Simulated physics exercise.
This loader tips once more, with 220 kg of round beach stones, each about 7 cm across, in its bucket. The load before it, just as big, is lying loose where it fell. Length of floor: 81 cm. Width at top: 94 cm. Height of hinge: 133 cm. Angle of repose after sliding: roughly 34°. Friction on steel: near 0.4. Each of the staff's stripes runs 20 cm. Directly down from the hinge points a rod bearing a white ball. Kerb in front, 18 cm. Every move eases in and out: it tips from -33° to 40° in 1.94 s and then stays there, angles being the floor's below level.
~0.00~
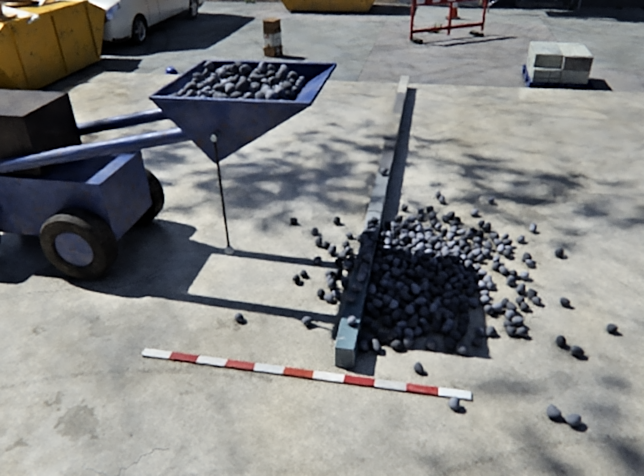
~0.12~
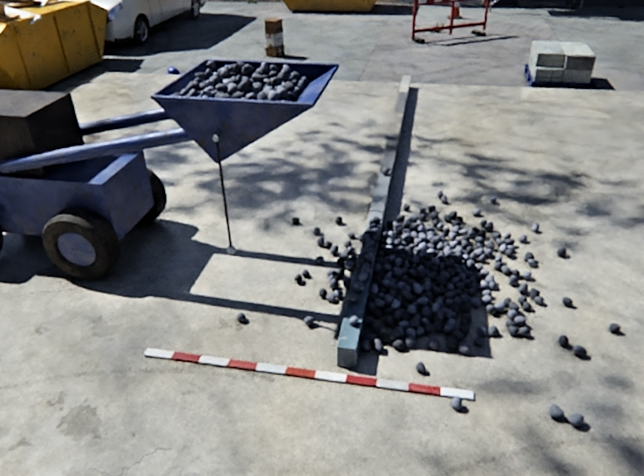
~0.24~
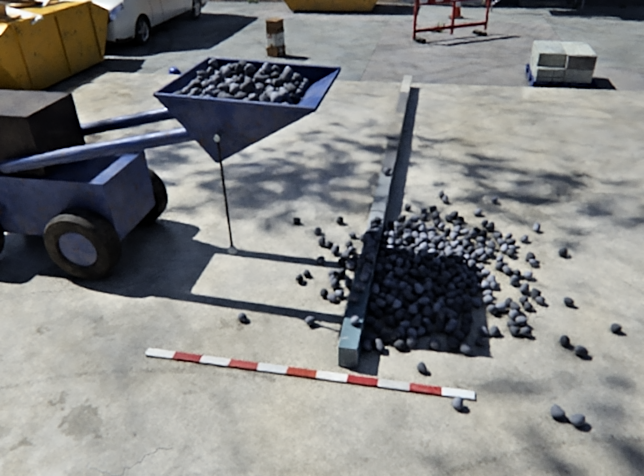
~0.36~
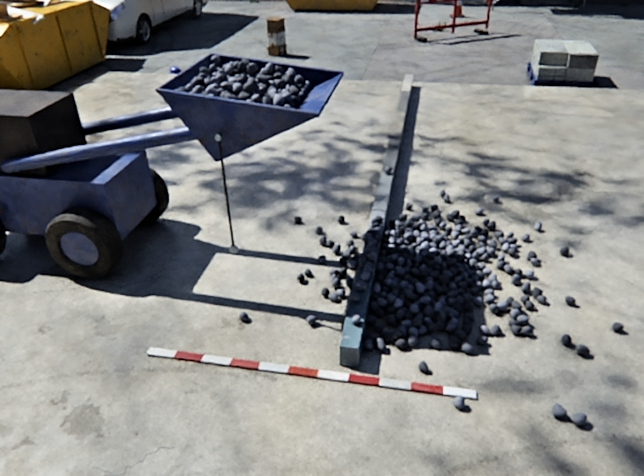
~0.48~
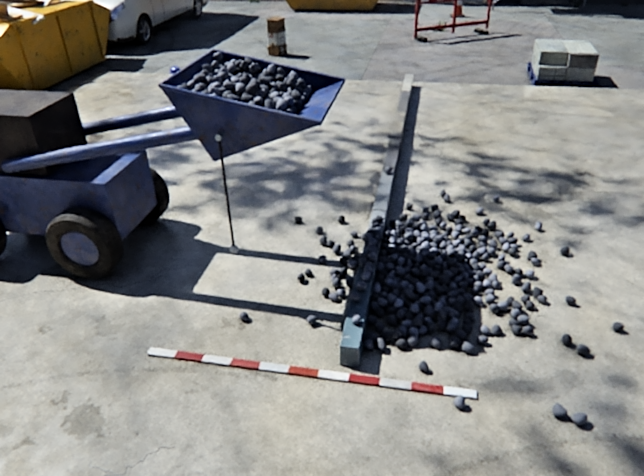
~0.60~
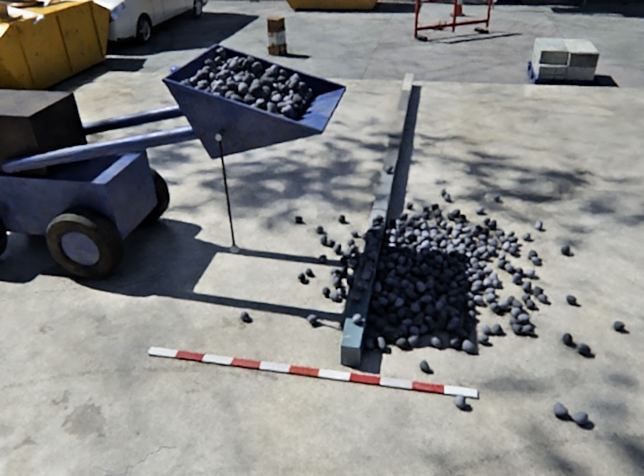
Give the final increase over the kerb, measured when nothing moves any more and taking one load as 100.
Close to 28 parts in a hundred.
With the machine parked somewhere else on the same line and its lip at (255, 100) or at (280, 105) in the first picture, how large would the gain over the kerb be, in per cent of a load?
First place about 0 %, second about 5 %.
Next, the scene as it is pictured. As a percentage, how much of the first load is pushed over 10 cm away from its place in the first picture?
Close to 10 in a hundred of them.
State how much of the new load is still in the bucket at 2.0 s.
10 % still inside.
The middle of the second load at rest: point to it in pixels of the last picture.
Their centre ends up near (348, 259).
After 1.5 s the floor is at 29°; in per cent of one load, 90 in the bucket, 21 on this side of the kerb, 89 over the kerb; the foremost stones are at (568, 300).
After 2.0 s the floor is at 40°; in per cent of one load, 12 in the bucket, 90 on this side of the kerb, 98 over the kerb; the foremost stones are at (568, 300).
After 2.4 s the floor is at 40°; in per cent of one load, 0 in the bucket, 89 on this side of the kerb, 111 over the kerb; the foremost stones are at (568, 300).
After 4.9 s the floor is at 40°; in per cent of one load, 0 in the bucket, 83 on this side of the kerb, 117 over the kerb; the foremost stones are at (568, 296). Net gain over the kerb, 28.
